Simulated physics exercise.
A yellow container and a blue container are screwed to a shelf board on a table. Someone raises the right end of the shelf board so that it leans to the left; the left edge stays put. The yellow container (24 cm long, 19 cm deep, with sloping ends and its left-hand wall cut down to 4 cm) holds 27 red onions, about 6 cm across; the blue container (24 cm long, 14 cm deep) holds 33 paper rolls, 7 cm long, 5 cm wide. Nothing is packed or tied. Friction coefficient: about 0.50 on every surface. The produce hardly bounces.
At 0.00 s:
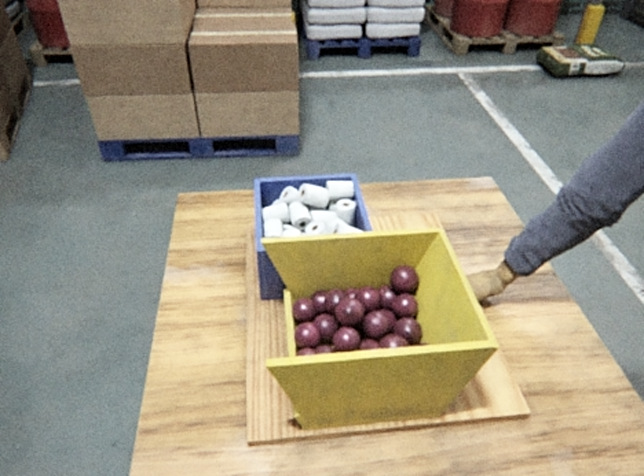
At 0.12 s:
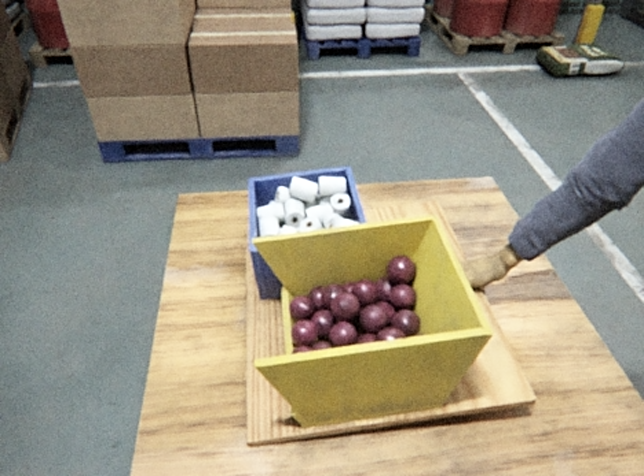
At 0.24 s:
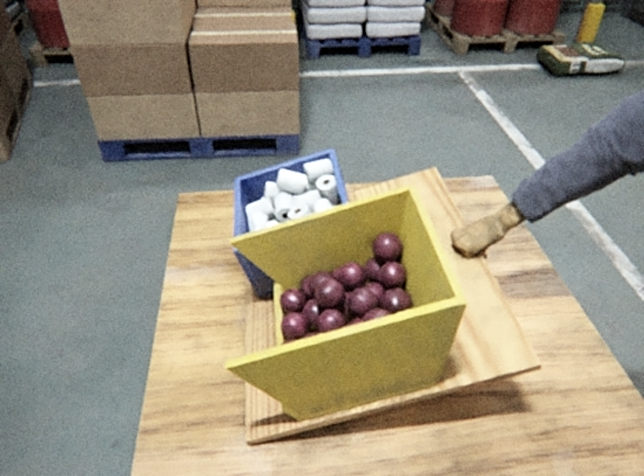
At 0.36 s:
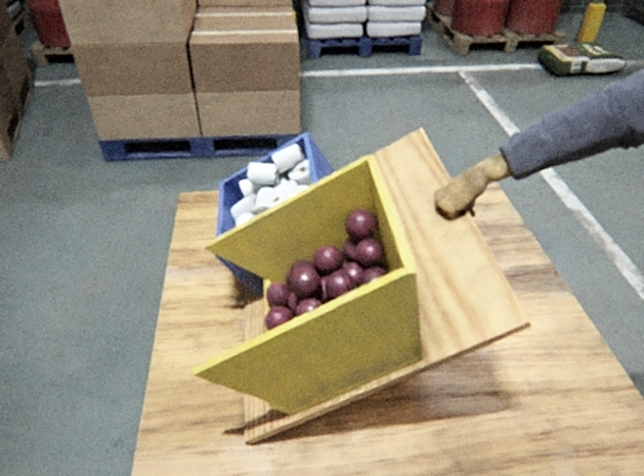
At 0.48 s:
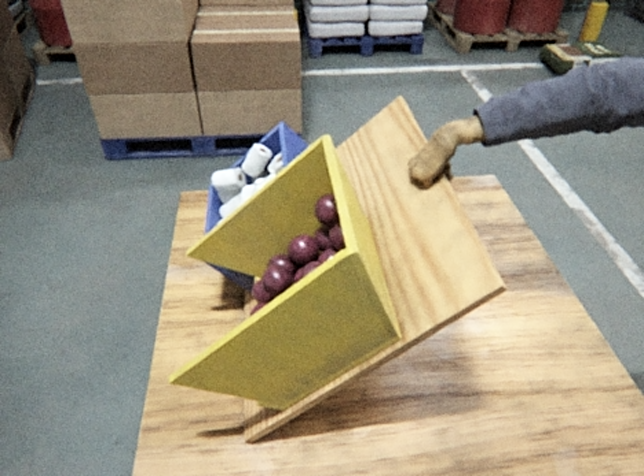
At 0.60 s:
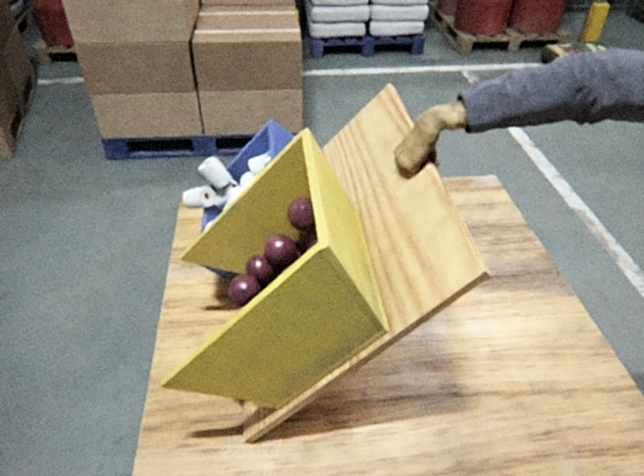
At the start, a yellow container of dark red onions and a blue container of white rolls sit on a level board on a table, a gloved hand at its right end. The hand raises that end steadily, and the board and both containers lean steeply left as the onions shift toward the lower side.
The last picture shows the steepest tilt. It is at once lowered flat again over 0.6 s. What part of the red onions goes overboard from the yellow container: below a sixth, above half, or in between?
From a sixth to a half of the red onions leave the yellow container.
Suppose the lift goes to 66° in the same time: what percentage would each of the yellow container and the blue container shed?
Then yellow container 70, blue container 30 per cent.
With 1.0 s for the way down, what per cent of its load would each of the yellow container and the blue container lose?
Then yellow container 40, blue container 10 per cent.
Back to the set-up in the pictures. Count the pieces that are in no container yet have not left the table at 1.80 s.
Roughly 6.
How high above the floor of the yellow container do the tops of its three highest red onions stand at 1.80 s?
Some 9 cm.
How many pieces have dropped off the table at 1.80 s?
Roughly 8.
After 0.79 s, tilt 36°; yellow container 24 in, 3 out and blue container 30 in, 3 out.
After 1.03 s, tilt 9°; yellow container 18 in, 9 out and blue container 30 in, 3 out.
After 1.37 s, tilt 0°; yellow container 17 in, 10 out and blue container 30 in, 3 out.
When it is over (at 1.80 s), yellow container 17 in, 10 out and blue container 30 in, 3 out. Asked share, 10 of 27, 37 per cent.
